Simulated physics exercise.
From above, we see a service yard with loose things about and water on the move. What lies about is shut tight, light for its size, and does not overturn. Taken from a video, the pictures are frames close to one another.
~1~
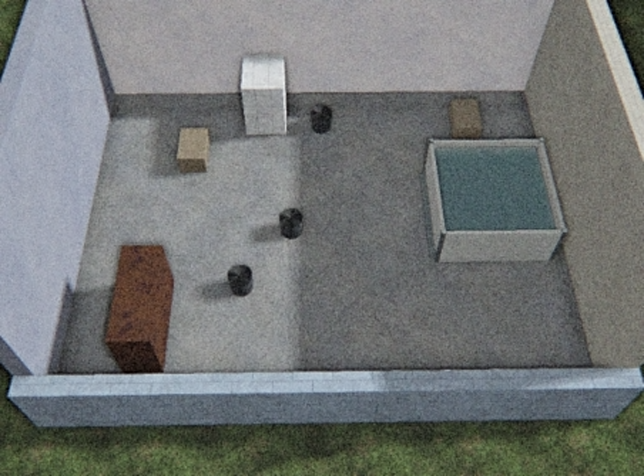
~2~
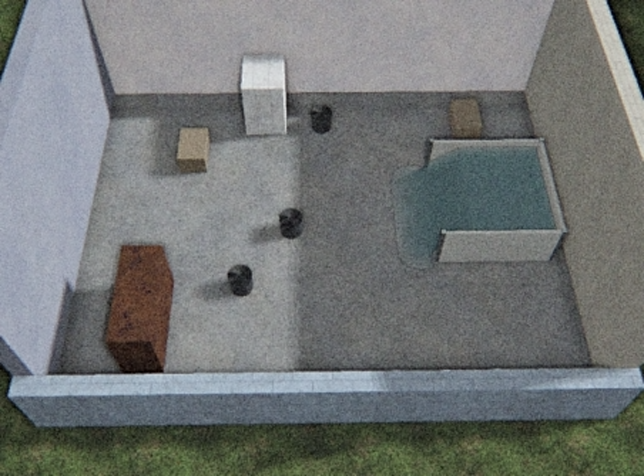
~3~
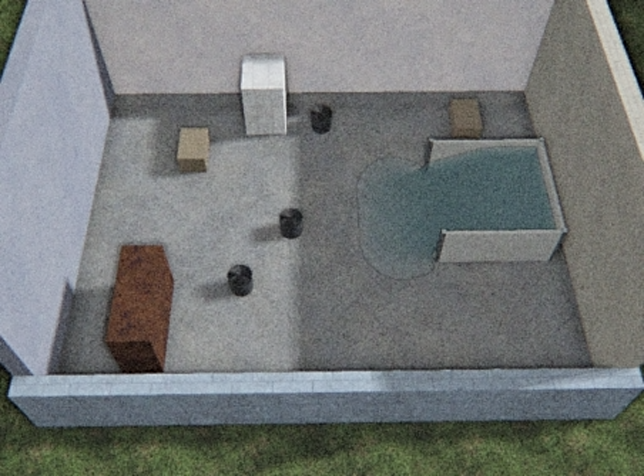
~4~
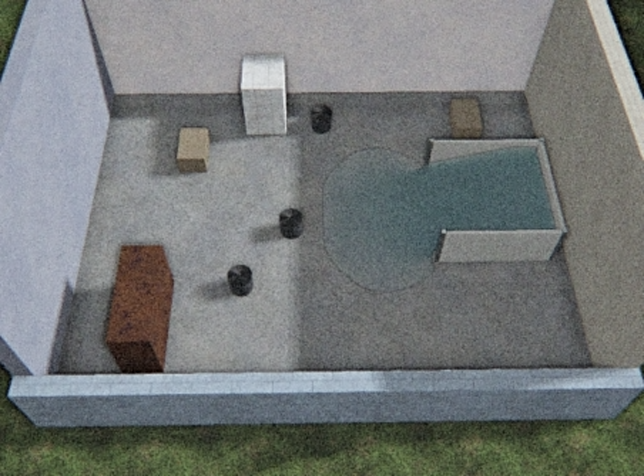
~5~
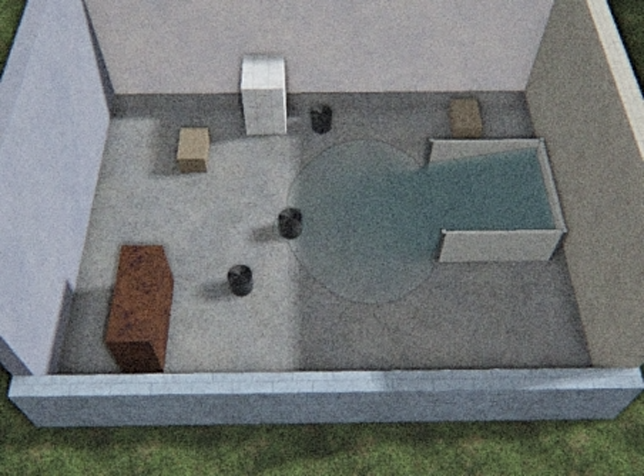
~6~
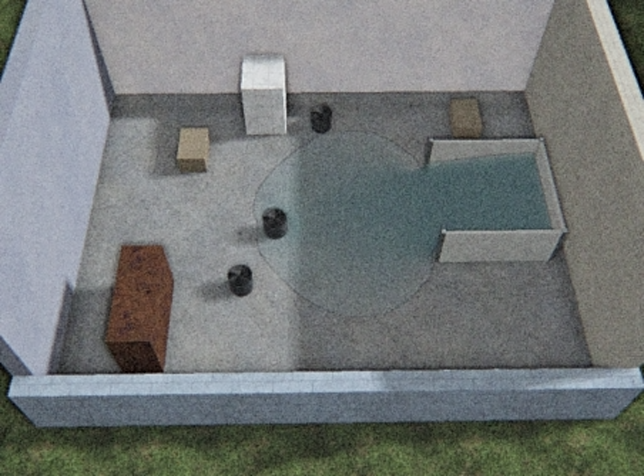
Water spreads left from an open-sided tank across the yard and nudges one dark pail.
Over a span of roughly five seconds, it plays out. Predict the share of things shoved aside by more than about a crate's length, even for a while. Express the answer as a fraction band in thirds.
Fraction band: 2/3 or more.
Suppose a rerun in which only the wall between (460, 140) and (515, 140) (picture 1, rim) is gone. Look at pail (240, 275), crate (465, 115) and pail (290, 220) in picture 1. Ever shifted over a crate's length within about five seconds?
Result per item - short of that distance / displaced that far / displaced that far.
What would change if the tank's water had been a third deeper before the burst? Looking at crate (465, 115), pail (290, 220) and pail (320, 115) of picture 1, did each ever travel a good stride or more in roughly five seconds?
Taking them as listed, the first came up short, the second did it and the third did it.
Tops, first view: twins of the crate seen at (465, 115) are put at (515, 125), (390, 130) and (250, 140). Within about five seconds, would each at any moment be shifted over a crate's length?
Result by item: Stays where it is / stays where it is / gets dislodged.
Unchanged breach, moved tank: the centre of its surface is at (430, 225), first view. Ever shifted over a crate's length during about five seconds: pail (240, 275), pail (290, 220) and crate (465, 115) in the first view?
Item one travelled far enough, item two travelled far enough, item three not displaced far.
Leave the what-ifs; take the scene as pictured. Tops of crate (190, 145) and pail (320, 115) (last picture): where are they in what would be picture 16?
At about (160, 141) and (296, 82).
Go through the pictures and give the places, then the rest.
The first picture shows a pail at (291, 218) rests on the ground; a pail at (240, 275) rests on the ground; 0 of 5 have shifted.
The second picture shows a pail at (291, 218) rests on the ground; a pail at (240, 275) rests on the ground; 0 of 5 have shifted.
The third picture shows a pail at (291, 218) rests on the ground; a pail at (240, 275), on the bottom; 0 of 5 have shifted.
The fourth picture shows a pail at (291, 218), on the bottom; a pail at (240, 275), on the bottom; 0 of 5 have shifted.
The fifth picture shows a pail at (290, 218), on the bottom; a pail at (240, 275) rests on the ground; 0 of 5 have shifted.
The sixth picture shows a pail at (275, 218) rests on the ground, close to its start; a pail at (240, 275), on the bottom; 1 of 5 have shifted.
A moment on, 1 of 5 are well off their spots; 0 afloat.
Next, 3 of 5 are well off their spots; 3 afloat.
Later, 4 of 5 are well off their spots; 4 afloat.
In the end, 4 of 5 are well off their spots, and 4 have been at some point; 3 afloat.
